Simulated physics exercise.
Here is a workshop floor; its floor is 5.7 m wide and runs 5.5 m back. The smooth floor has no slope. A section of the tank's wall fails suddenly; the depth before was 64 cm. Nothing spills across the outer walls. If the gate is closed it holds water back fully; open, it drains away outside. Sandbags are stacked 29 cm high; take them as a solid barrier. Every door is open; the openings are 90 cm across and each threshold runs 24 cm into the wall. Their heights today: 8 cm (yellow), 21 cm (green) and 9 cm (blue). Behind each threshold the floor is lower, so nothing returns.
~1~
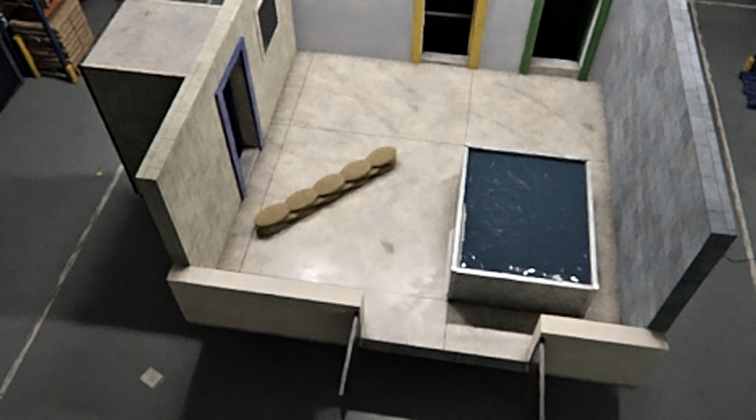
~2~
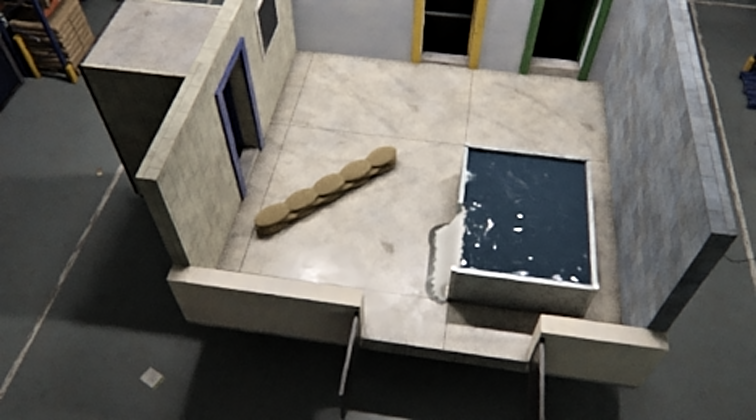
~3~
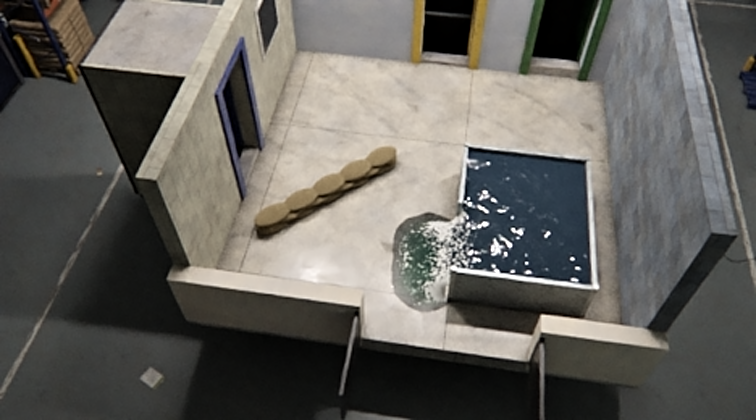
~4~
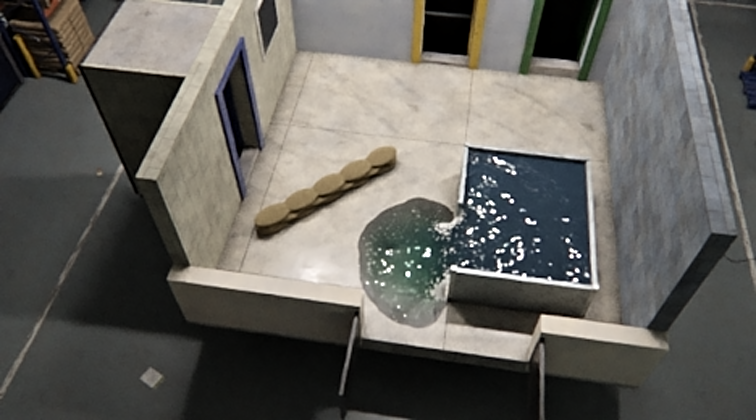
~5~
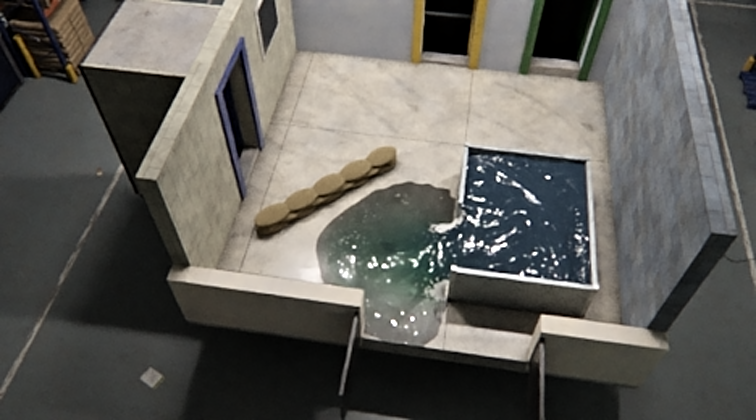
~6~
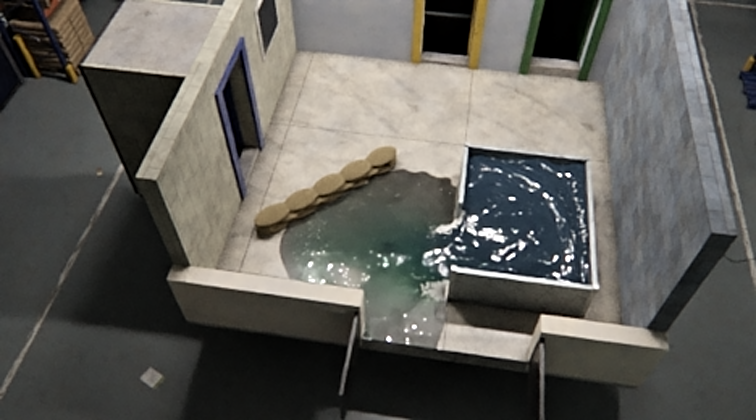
We see a walled floor with a row of tan sandbags and a tank of dark water; water bursts from the tank's left side, spreads leftward across the pale floor, enters the front opening and reaches the sandbags.
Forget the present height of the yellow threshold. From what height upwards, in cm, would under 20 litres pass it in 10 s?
Some 6 cm above the ground.
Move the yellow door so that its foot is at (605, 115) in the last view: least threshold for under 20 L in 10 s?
Roughly 8.0 cm.
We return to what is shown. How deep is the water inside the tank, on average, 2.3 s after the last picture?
About 28 cm.
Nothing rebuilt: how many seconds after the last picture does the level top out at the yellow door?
Near 7.0 s.
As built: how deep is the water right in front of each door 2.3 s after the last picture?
In cm: Yellow 0, green 0, blue 9.
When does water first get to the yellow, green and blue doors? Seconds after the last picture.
Yellow 3.6 s, green 4.5 s, blue 1.3 s.
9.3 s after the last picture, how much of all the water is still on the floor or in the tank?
About 78 per cent.
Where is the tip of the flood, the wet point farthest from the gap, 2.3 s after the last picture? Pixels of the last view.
At about (282, 91).
Then, 0.7 s after the last picture water covers 25 % of the floor, deepest (46 cm) near (210, 288); it has not reached the yellow door.
Then, 2.3 s after the last picture water covers 40 % of the floor, deepest (36 cm) near (222, 256); it has not reached the yellow door.
Then, 9.3 s after the last picture water covers 90 % of the floor, deepest (11 cm) near (507, 75); 6 cm at the yellow door, 7 litres in over its 8 cm threshold.
At the yellow door as built, the water peaked near 11 cm, 6.9 s after the last picture.
With a threshold of 5 cm, 32 litres would have come in within the 10 s; with 7 cm, 13 litres. So under 20 litres takes about 6 cm.
